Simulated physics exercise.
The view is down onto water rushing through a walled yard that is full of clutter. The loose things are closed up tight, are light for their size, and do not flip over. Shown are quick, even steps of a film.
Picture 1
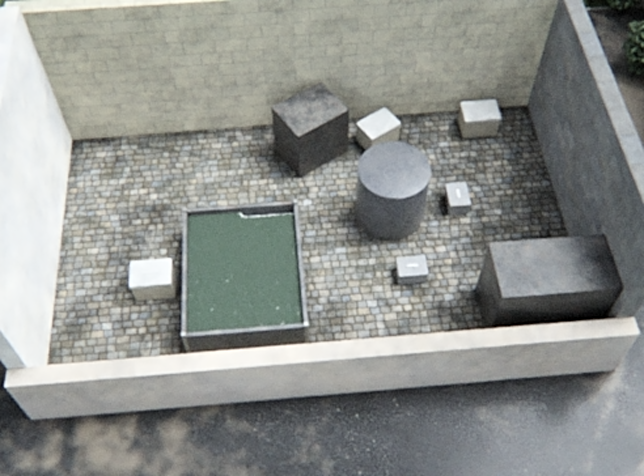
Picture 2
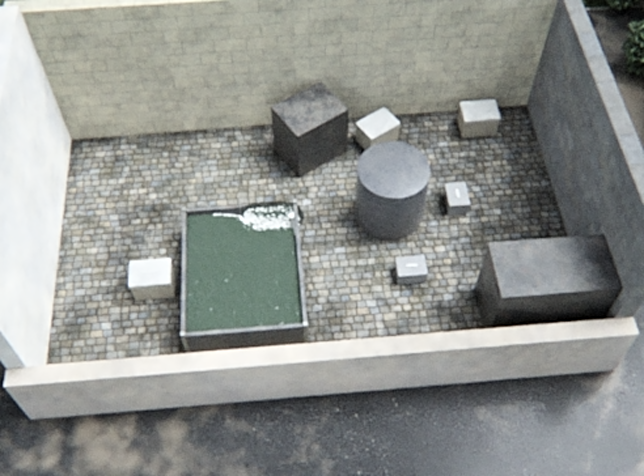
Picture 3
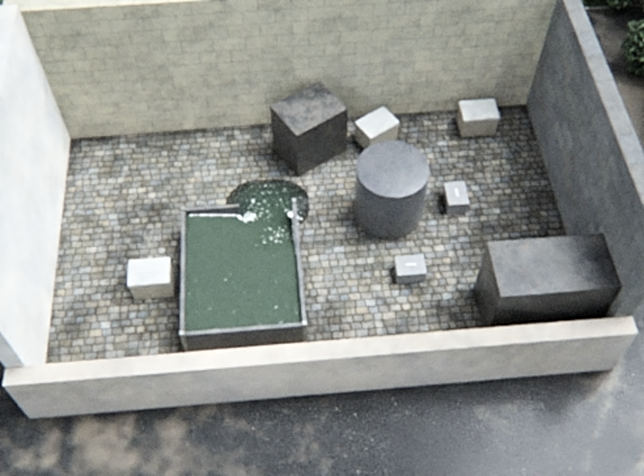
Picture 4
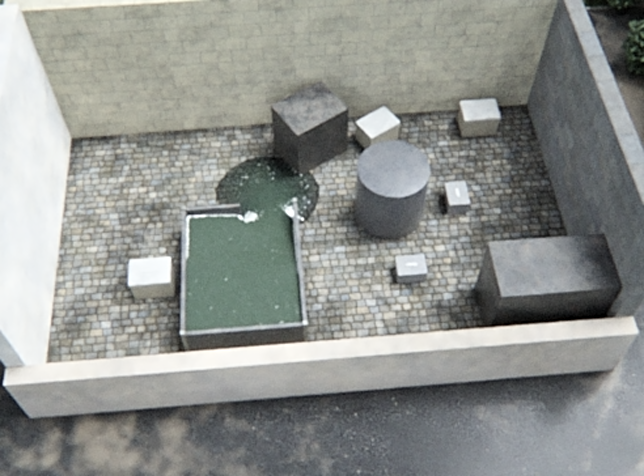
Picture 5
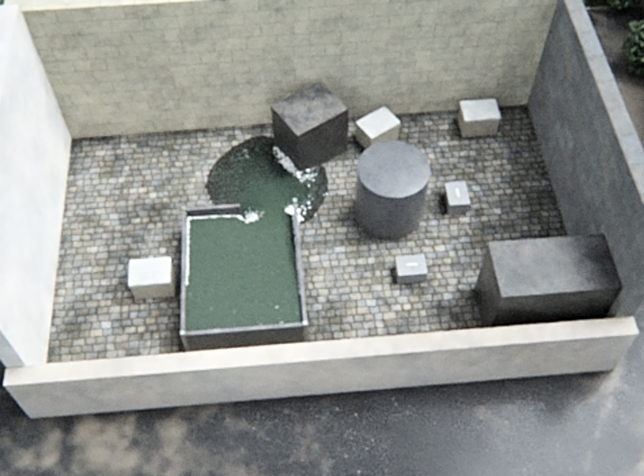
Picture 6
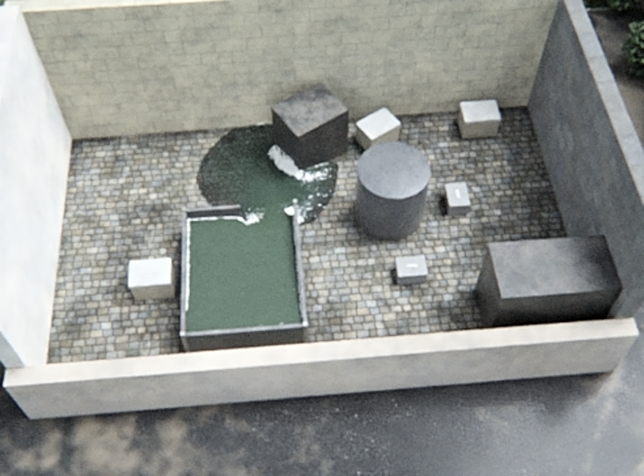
In a walled yard, green water pours from a tank's back and spreads around a dark block.
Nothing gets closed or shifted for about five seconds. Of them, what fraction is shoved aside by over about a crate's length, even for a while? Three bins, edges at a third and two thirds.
Share: A third up to two thirds.
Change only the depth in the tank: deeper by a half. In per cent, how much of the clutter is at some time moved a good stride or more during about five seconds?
40 % or so.
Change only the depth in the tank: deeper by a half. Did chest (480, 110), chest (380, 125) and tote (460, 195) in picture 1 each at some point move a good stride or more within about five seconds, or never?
Beyond that, then beyond that, then not beyond that.
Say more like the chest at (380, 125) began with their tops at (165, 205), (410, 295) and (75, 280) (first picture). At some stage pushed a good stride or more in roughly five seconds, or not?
Taking them one at a time: Falls short; falls short; goes the distance.
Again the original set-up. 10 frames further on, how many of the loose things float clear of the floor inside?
Result - 1.
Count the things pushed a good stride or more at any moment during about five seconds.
2.
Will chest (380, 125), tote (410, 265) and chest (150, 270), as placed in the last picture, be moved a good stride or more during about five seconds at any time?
Item one went the distance, item two stayed under the mark, item three stayed under the mark.
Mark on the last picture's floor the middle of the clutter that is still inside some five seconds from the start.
(409, 206).
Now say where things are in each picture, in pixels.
A chest at (151, 272), on the bottom; a chest at (481, 110) rests on the ground; 0 of 5 have shifted, in the first frame.
A chest at (150, 272) rests on the ground; a chest at (480, 110), on the bottom; 0 of 5 have shifted, in the second frame.
A chest at (149, 271), on the bottom; a chest at (479, 109), on the bottom; 0 of 5 have shifted, in the third frame.
A chest at (150, 271) rests on the ground; a chest at (480, 109), on the bottom; 0 of 5 have shifted, in the fourth frame.
A chest at (150, 271), on the bottom; a chest at (480, 110), on the bottom; 0 of 5 have shifted, in the fifth frame.
A chest at (150, 272), on the bottom; a chest at (481, 111) rests on the ground; 0 of 5 have shifted, in the sixth frame.
A moment on, 0 of 5 are well off their spots; 0 afloat.
Next, 0 of 5 are well off their spots; 1 afloat.
Later, 2 of 5 are well off their spots; 2 afloat.
In the end, 2 of 5 are well off their spots, and 2 have been at some point; 2 afloat.
